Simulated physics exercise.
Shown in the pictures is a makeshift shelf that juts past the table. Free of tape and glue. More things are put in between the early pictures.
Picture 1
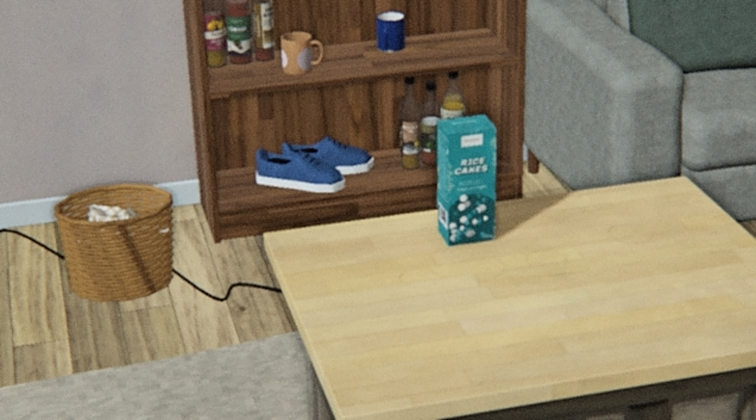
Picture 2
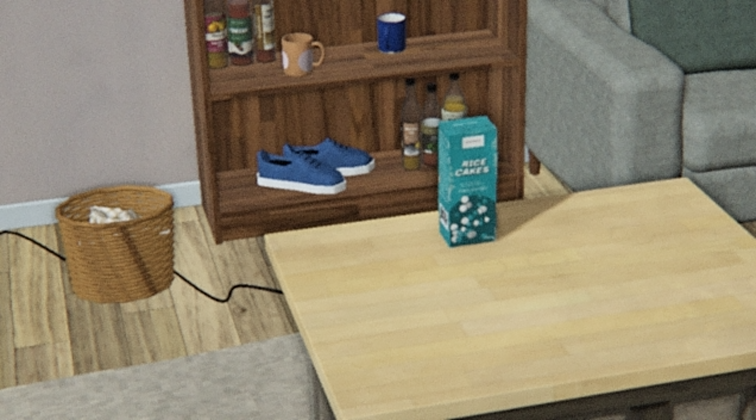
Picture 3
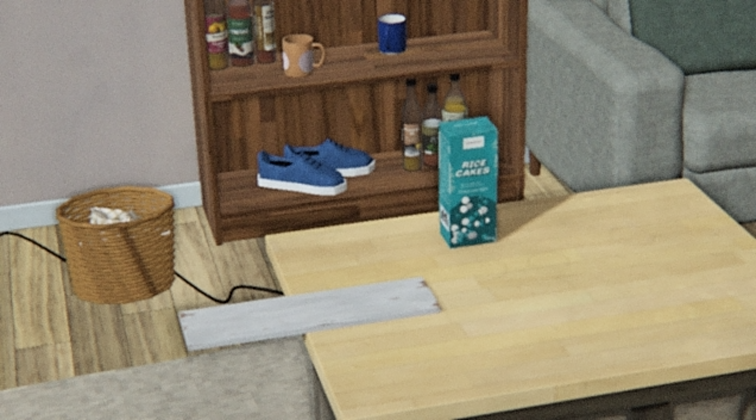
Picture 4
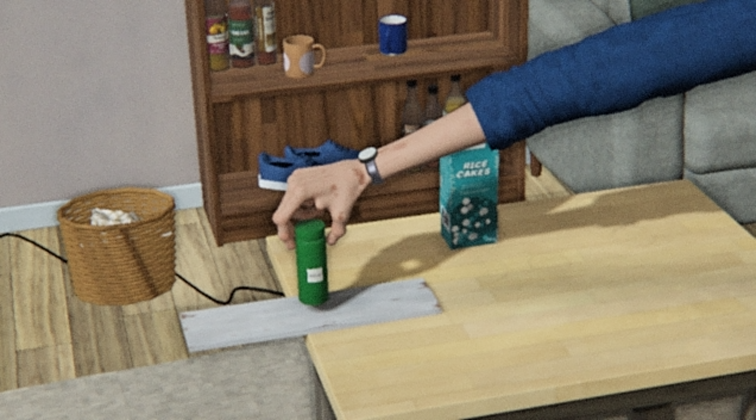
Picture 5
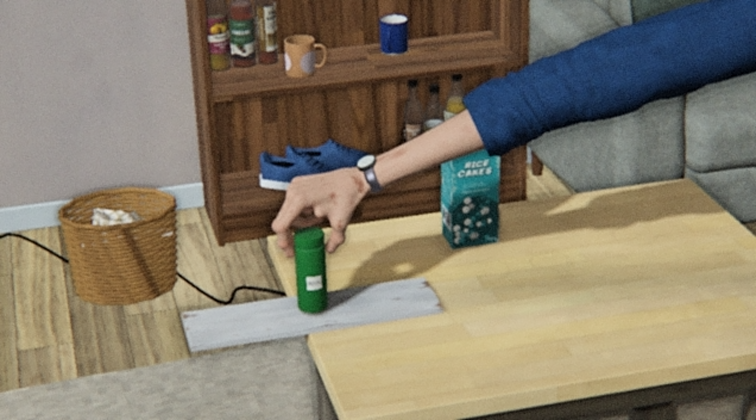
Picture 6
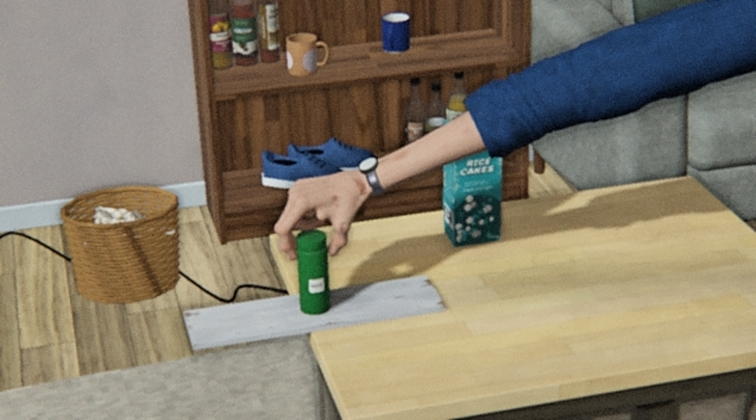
A hand in a blue sleeve lowered a green shaker onto a pale gray board that had appeared at the table's left edge, and kept holding it, while the turquoise carton stayed still.
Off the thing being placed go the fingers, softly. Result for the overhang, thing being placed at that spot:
Ah, that works out - it stays.
Then, 0.20 s later than the last frame, all is still.
Then, 0.60 s later than the last frame, green shaker resting near (313, 272).
When it is over, all 3 as before. End places, in pixels of the last picture, green shaker near (313, 272). The board stays on the table.
